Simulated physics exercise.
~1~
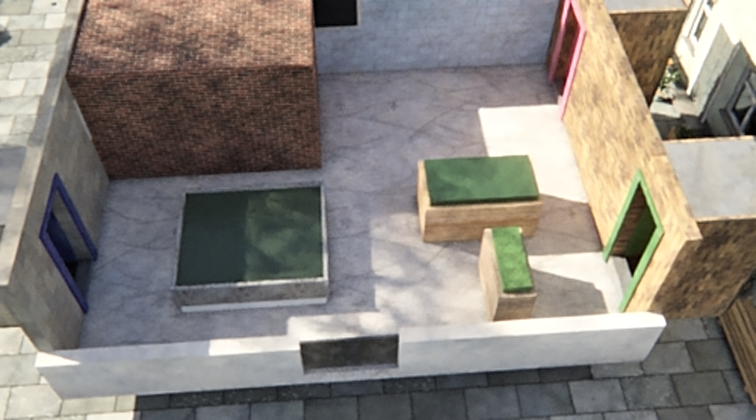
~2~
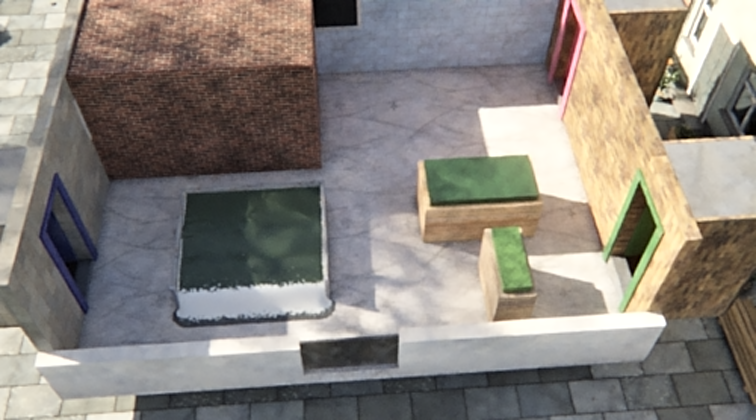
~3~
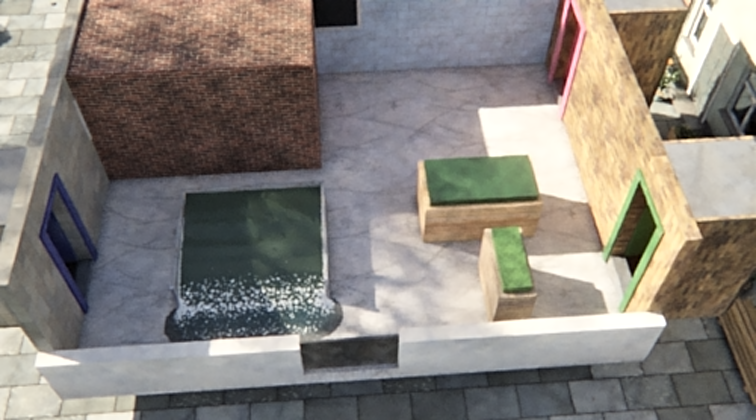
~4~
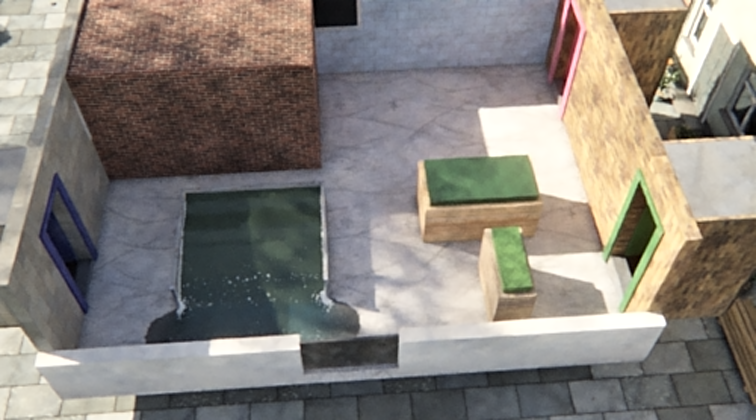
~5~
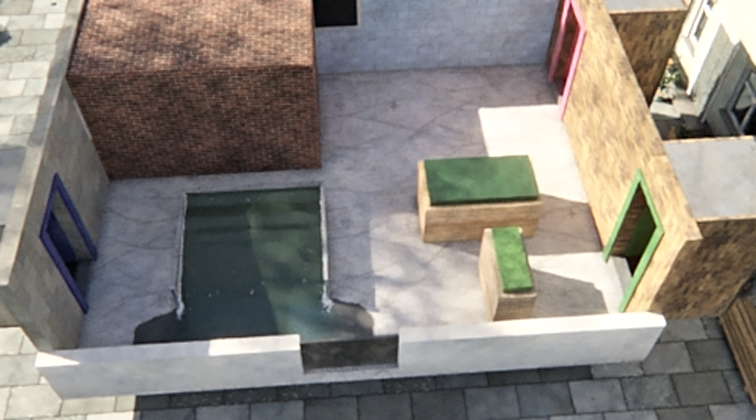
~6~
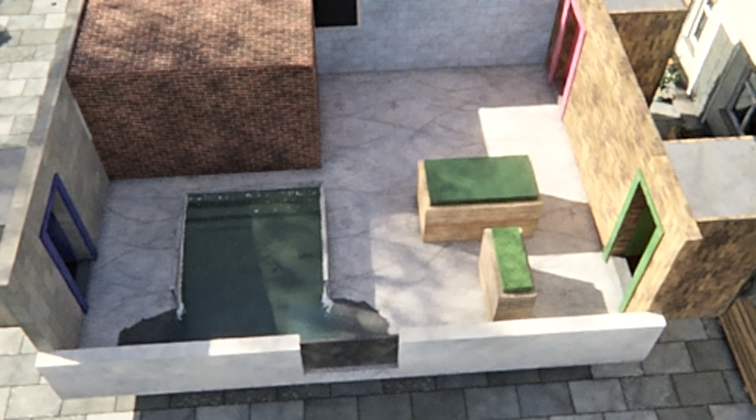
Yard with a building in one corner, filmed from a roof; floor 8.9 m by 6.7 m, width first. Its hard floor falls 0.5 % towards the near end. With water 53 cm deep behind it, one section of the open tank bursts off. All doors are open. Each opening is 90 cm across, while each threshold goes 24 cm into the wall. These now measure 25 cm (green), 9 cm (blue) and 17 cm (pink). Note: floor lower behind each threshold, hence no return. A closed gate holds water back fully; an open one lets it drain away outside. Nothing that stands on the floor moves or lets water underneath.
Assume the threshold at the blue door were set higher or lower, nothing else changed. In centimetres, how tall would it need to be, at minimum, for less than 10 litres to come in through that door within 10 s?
About 11.5 cm.
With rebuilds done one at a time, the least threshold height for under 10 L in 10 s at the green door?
At the green door you'd want roughly 9.0 cm.
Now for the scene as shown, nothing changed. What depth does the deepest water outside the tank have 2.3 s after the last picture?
Max depth: About 33 cm.
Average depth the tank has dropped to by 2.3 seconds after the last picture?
Around 17 cm deep on average.
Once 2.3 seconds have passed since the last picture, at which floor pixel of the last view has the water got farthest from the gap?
The farthest wet point sits near (627, 339) in the last view.
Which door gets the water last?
The pink one.
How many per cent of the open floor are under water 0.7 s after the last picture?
Close to 15 per cent of it is wet.
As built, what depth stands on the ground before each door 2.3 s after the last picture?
Green door 1 cm, blue door 15 cm, pink door 0 cm.
Then, 0.7 s after the last picture water covers 15 % of the floor, deepest (44 cm) near (247, 364); it has not reached the blue door.
Then, 2.3 s after the last picture water covers 35 % of the floor, deepest (33 cm) near (74, 376); 15 cm at the blue door, 5 litres in over its 9 cm threshold.
Then, 9.3 s after the last picture water covers 90 % of the floor, deepest (12 cm) near (98, 374); 9 cm at the blue door, 26 litres in over its 9 cm threshold.
At the blue door as built, the water peaked near 15 cm, 2.3 s after the last picture.
With a threshold of 9.5 cm, 22 litres would have come in within the 10 s; with 13 cm, 6 litres. So under 10 litres takes about 11.5 cm.
